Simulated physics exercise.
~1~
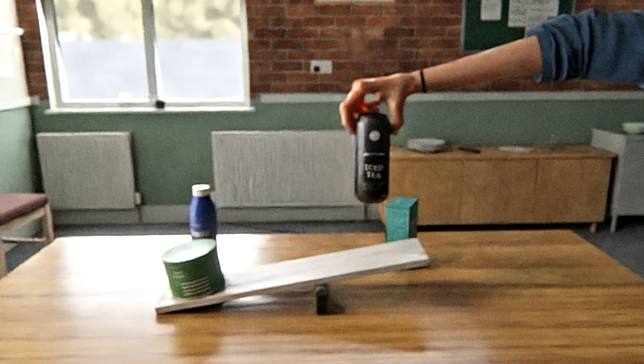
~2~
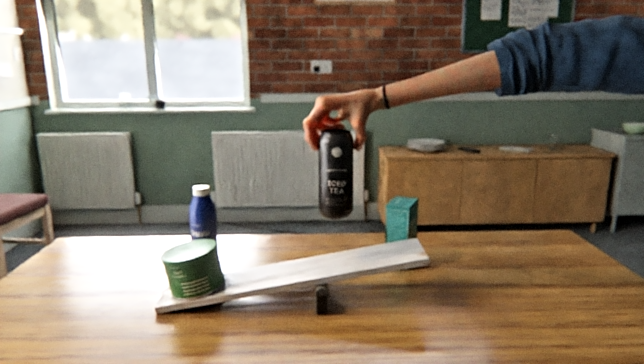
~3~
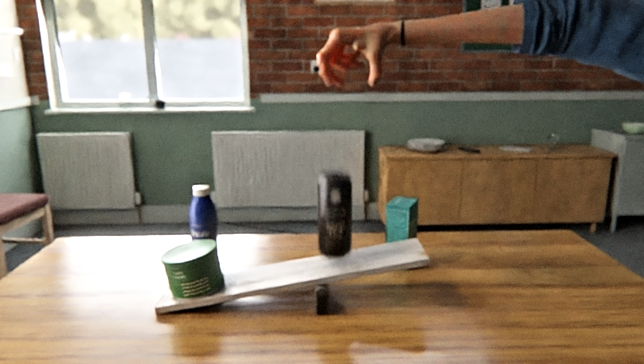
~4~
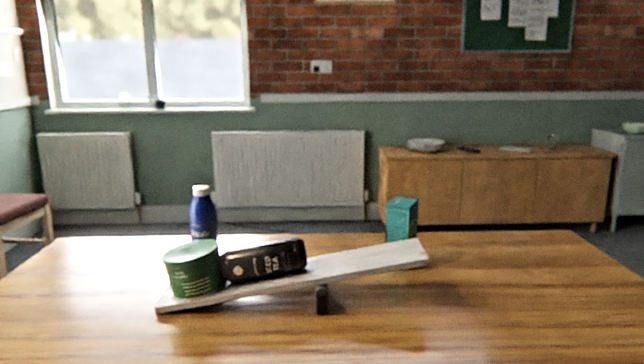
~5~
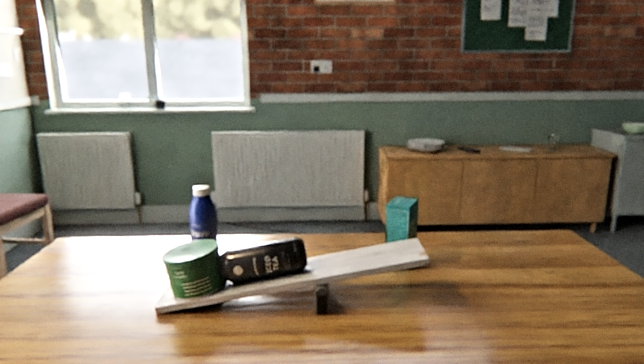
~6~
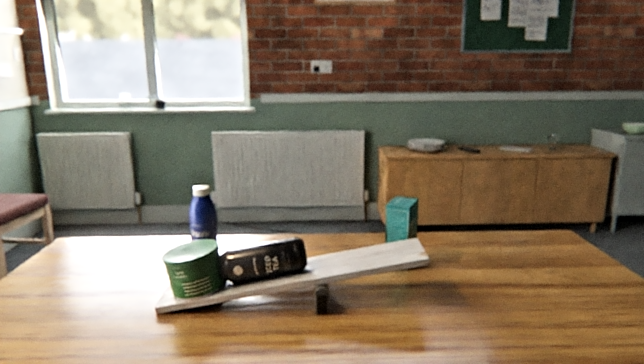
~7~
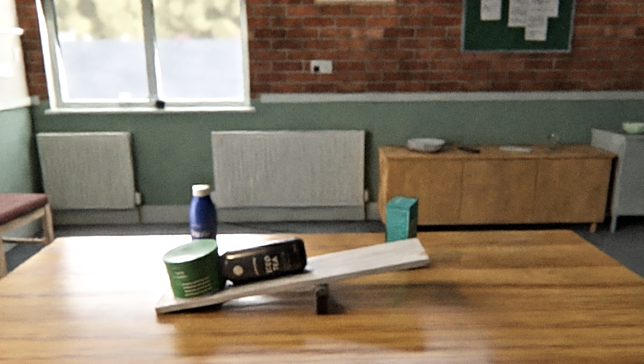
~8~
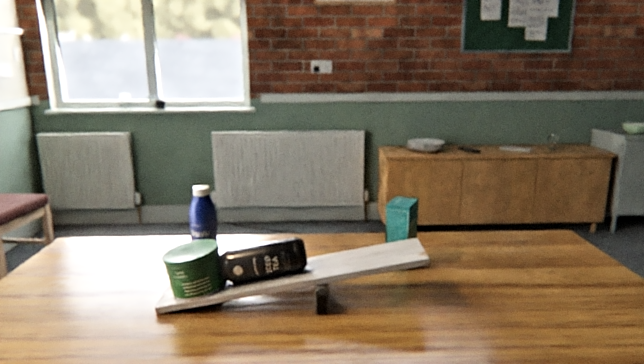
The clip opens on a wooden table where a white plank rests across a small block, its left end down under a green tub, with a blue bottle and a turquoise carton standing nearby. A hand reaching in from the right holds a black can upright above the plank and moves it to the left. The hand lets go and draws back as the can drops, still upright, towards the plank. The can then topples to the left and comes to lie on its side against the green tub. The plank keeps its original lean, and everything stays still.
